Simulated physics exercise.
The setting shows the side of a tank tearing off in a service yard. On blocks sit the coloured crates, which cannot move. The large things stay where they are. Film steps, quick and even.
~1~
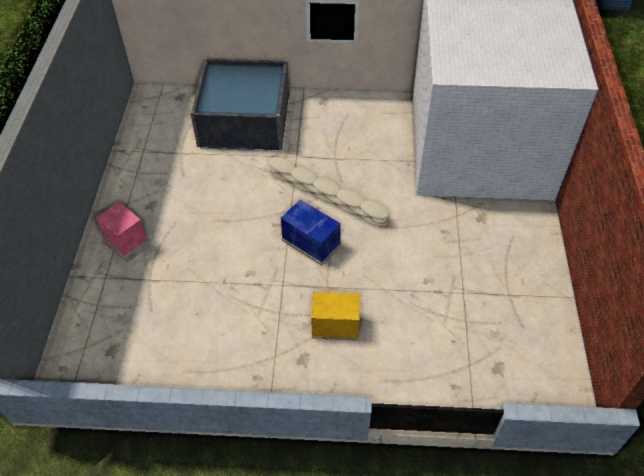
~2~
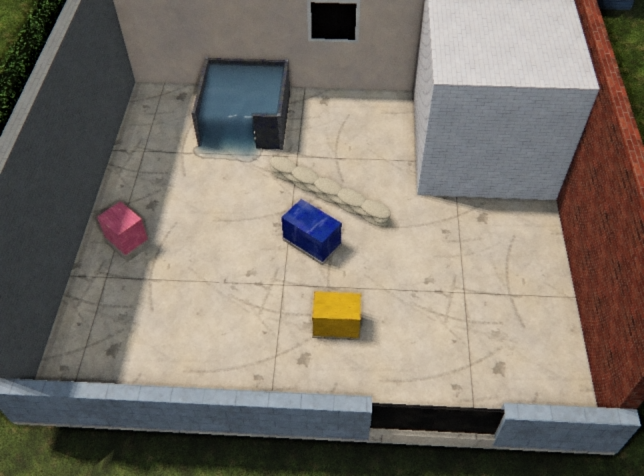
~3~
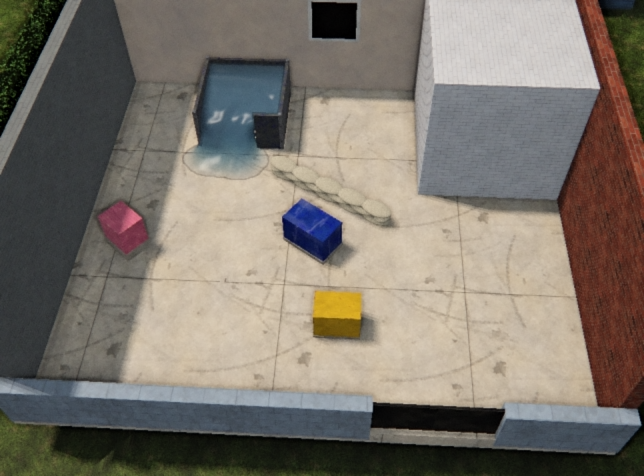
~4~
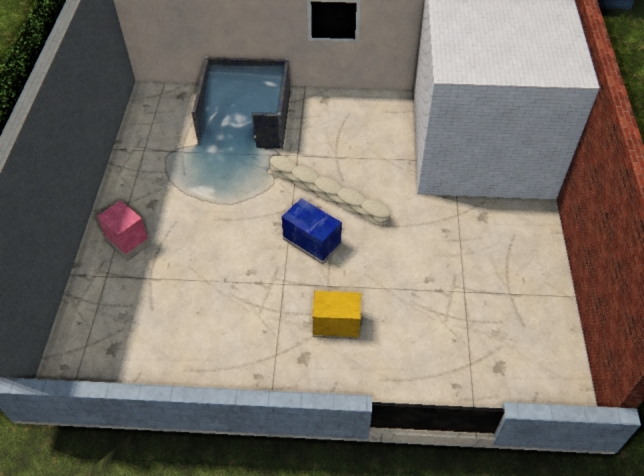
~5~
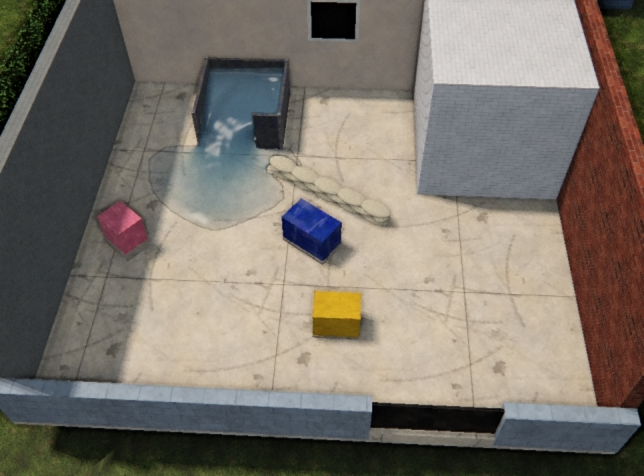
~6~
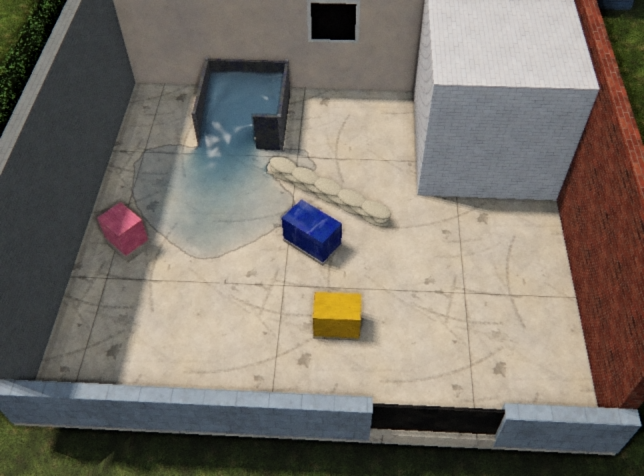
Water pouring from a broken-open tank in a walled yard, spreading across the paving between pink and blue crates.
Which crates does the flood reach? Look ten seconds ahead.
The blue crate is reached; the yellow crate is reached; the pink crate is reached.
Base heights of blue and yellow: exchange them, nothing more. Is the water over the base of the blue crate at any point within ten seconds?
Then: Blue crate is reached.
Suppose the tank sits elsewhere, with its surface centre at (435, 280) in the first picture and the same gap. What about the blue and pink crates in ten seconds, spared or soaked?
The blue crate is not reached, and the pink crate is not reached.
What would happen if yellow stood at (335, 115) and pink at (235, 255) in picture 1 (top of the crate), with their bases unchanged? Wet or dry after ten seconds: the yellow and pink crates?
As I see it, the yellow crate is not reached; meanwhile the pink crate is flooded.
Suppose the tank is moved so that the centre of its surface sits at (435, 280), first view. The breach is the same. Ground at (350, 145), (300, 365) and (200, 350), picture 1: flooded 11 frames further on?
As listed: Clear, awash, covered.
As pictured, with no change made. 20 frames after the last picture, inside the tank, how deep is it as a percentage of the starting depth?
Roughly 24 per cent.
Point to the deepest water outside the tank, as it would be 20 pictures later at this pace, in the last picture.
I'd mark about pixel (88, 404).
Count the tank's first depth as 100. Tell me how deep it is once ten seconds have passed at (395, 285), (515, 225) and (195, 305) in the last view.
Estimate: 2, 4, 6 %.
A moment on, water covers 30 % of the floor; the blue crate water round its plinth, the yellow crate not reached, the pink crate water round its plinth.
Next, water covers 40 % of the floor; the blue crate water round its plinth, the yellow crate water round its plinth, the pink crate water round its plinth.
Then, water covers 50 % of the floor; the blue crate water round its plinth, the yellow crate water round its plinth, the pink crate water round its plinth.
Later, water covers 65 % of the floor; the blue crate water round its plinth, the yellow crate water round its plinth, the pink crate water round its plinth.
In the end, water covers 85 % of the floor; the blue crate was topped, the yellow crate was topped, the pink crate was topped.
